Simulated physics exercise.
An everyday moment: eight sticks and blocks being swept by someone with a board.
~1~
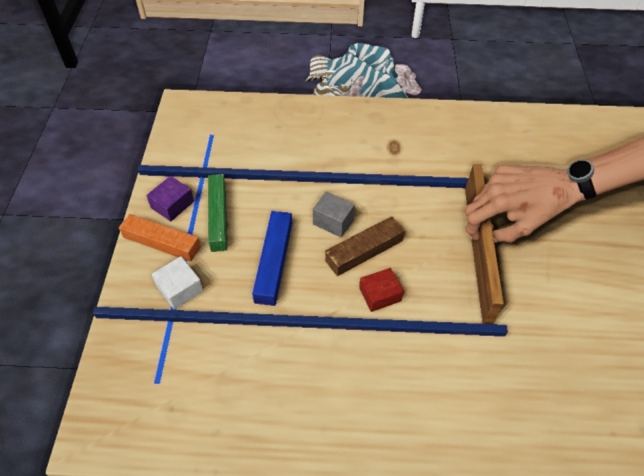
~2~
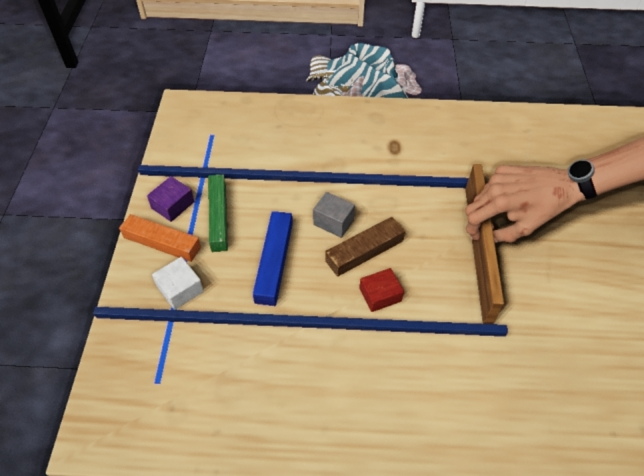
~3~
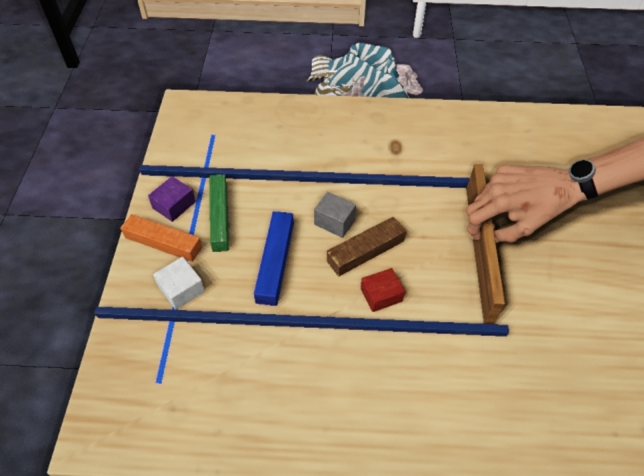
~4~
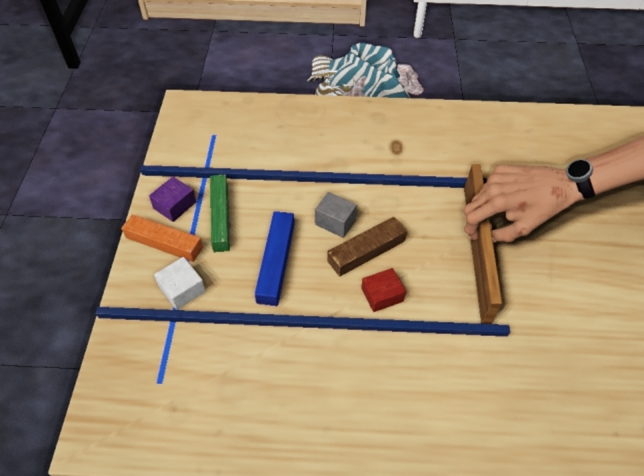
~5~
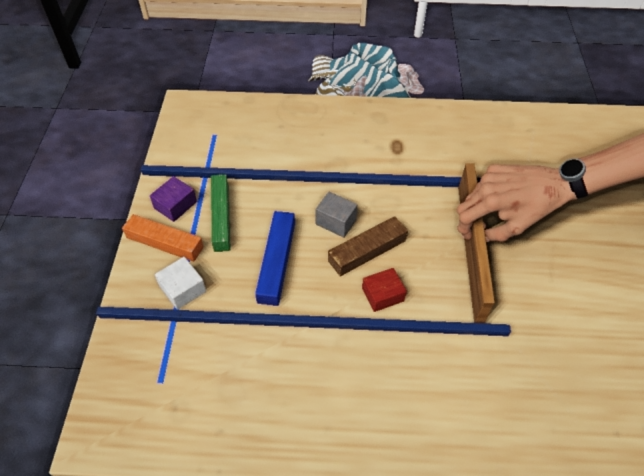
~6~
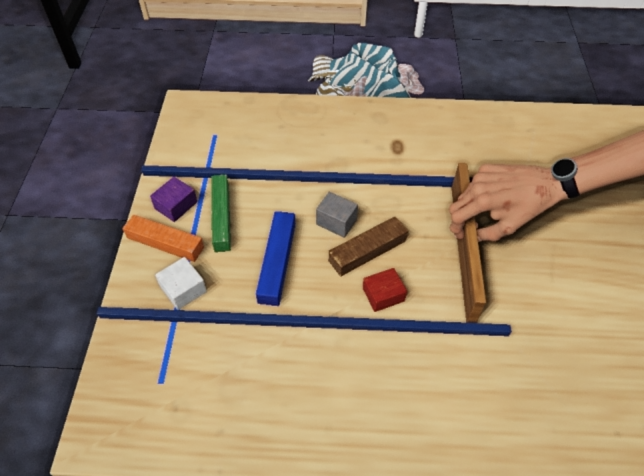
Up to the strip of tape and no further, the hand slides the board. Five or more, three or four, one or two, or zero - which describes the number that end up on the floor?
That would be one or two.
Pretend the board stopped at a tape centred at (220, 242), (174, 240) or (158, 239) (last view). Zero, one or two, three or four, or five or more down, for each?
Counts as listed: 1 or 2 / just one or two / more than four.
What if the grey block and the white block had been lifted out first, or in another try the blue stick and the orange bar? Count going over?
First try: 1 fallen; other try: 0.
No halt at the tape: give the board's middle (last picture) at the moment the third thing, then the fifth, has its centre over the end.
First about (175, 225), next about (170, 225).
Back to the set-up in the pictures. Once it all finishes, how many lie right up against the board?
It's touching 3 at the end.
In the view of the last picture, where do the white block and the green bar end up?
First object about (126, 291); second object about (147, 202).
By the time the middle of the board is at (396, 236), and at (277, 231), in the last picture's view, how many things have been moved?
I count 2 first and 7 after.
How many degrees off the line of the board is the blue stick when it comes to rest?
It measures close to 30 degrees.
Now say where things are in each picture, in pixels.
In the first picture, orange bar (160, 238); purple block (171, 198); white block (178, 283); board (482, 240); tape (189, 240).
In the second picture, purple block (171, 199); grey block (334, 215).
In the third picture, white block (179, 283); red block (382, 290).
In the fourth picture, orange bar (162, 238); blue stick (276, 257).
In the fifth picture, purple block (174, 199); brown bar (368, 246).
In the sixth picture, orange bar (164, 238); purple block (174, 199); white block (181, 283); board (467, 239); tape (192, 240).
Soon after, none off yet; orange bar at rest near (164, 238); purple block at rest near (174, 199); white block at rest near (181, 283).
Then, none off yet; orange bar moved about its own width near (112, 231); purple block moved a little near (163, 196); white block moved about its own width near (154, 290).
At rest, the number that fall off is one or two; fallen, purple block and orange bar.
